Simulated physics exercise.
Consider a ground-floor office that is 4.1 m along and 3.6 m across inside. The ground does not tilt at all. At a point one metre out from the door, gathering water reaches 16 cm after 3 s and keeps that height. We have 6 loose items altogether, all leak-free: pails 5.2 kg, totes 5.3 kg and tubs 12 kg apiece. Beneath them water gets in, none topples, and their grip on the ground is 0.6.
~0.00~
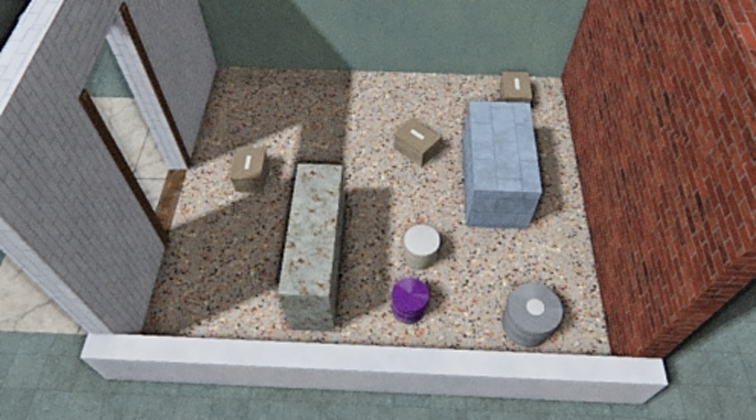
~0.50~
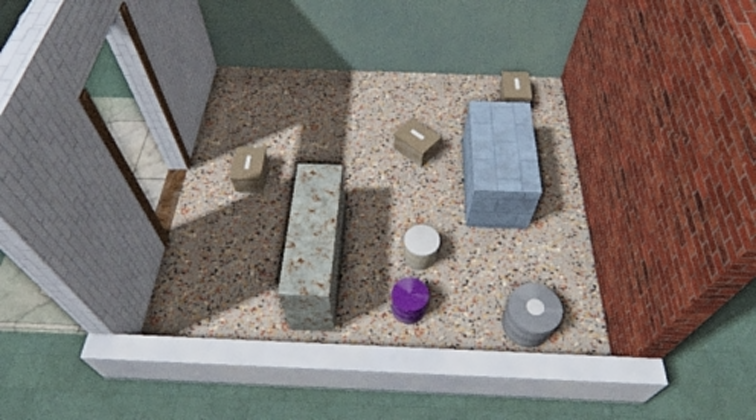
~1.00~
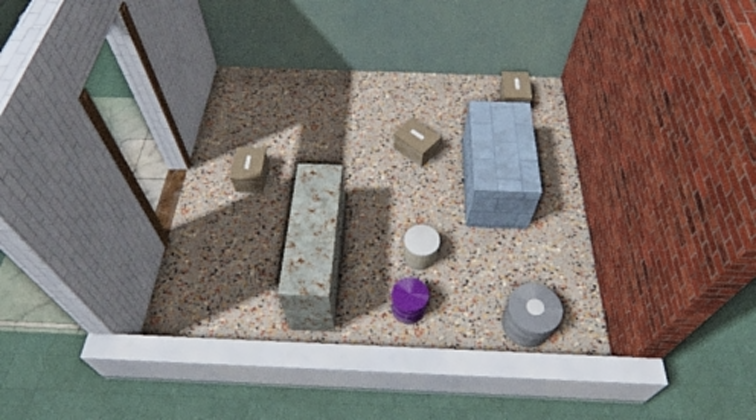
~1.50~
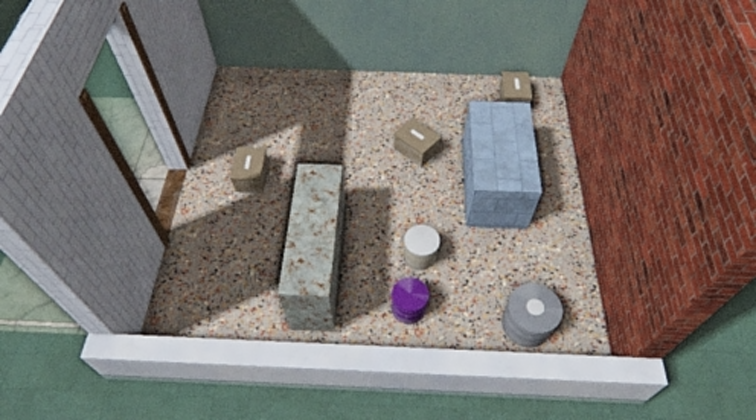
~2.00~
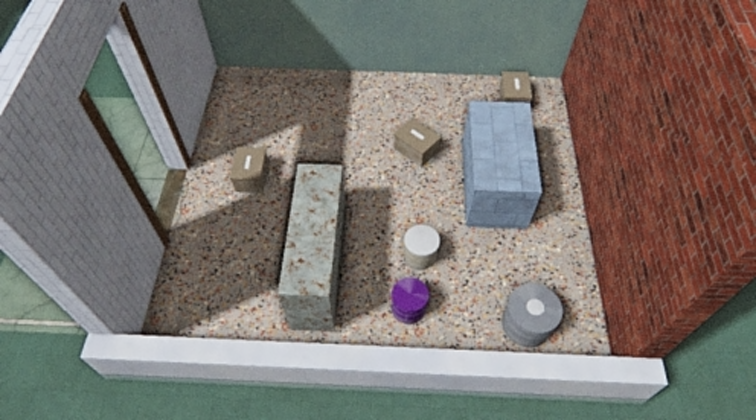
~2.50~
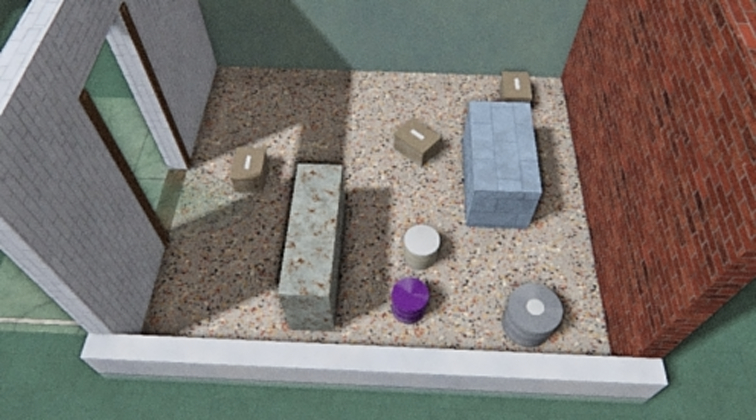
In the video, boxes and round tubs, one of them purple, sit still around two large blocks on a speckled floor, while a thin sheet of water spreads outside the doorway at left and reaches just inside it.
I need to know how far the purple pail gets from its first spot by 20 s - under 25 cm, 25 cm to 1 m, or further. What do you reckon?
It's set to drift part of a metre.
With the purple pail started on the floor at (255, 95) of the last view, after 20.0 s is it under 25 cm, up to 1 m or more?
I'd say it budges a bit.
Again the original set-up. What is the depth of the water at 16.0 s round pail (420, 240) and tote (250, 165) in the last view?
7 and 9 cm.
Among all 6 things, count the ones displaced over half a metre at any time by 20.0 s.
I count 6.
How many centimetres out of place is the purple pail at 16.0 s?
Around 50 centimetres.
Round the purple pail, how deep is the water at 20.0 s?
12 cm or so.
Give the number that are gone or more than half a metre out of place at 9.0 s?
Count then: 2.
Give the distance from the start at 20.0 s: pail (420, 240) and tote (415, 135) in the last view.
In that order: 140 cm, 80 cm.
After 4.0 s the purple pail is near (410, 294), 0.0 m from its start, aground; 0 afloat.
After 9.0 s the purple pail is near (410, 294), 0.0 m from its start, aground; 1 afloat.
After 16.0 s the purple pail is near (352, 314), 0.5 m from its start, afloat; 6 afloat.
After 20.0 s the purple pail is near (352, 331), 0.6 m from its start, afloat; 6 afloat.
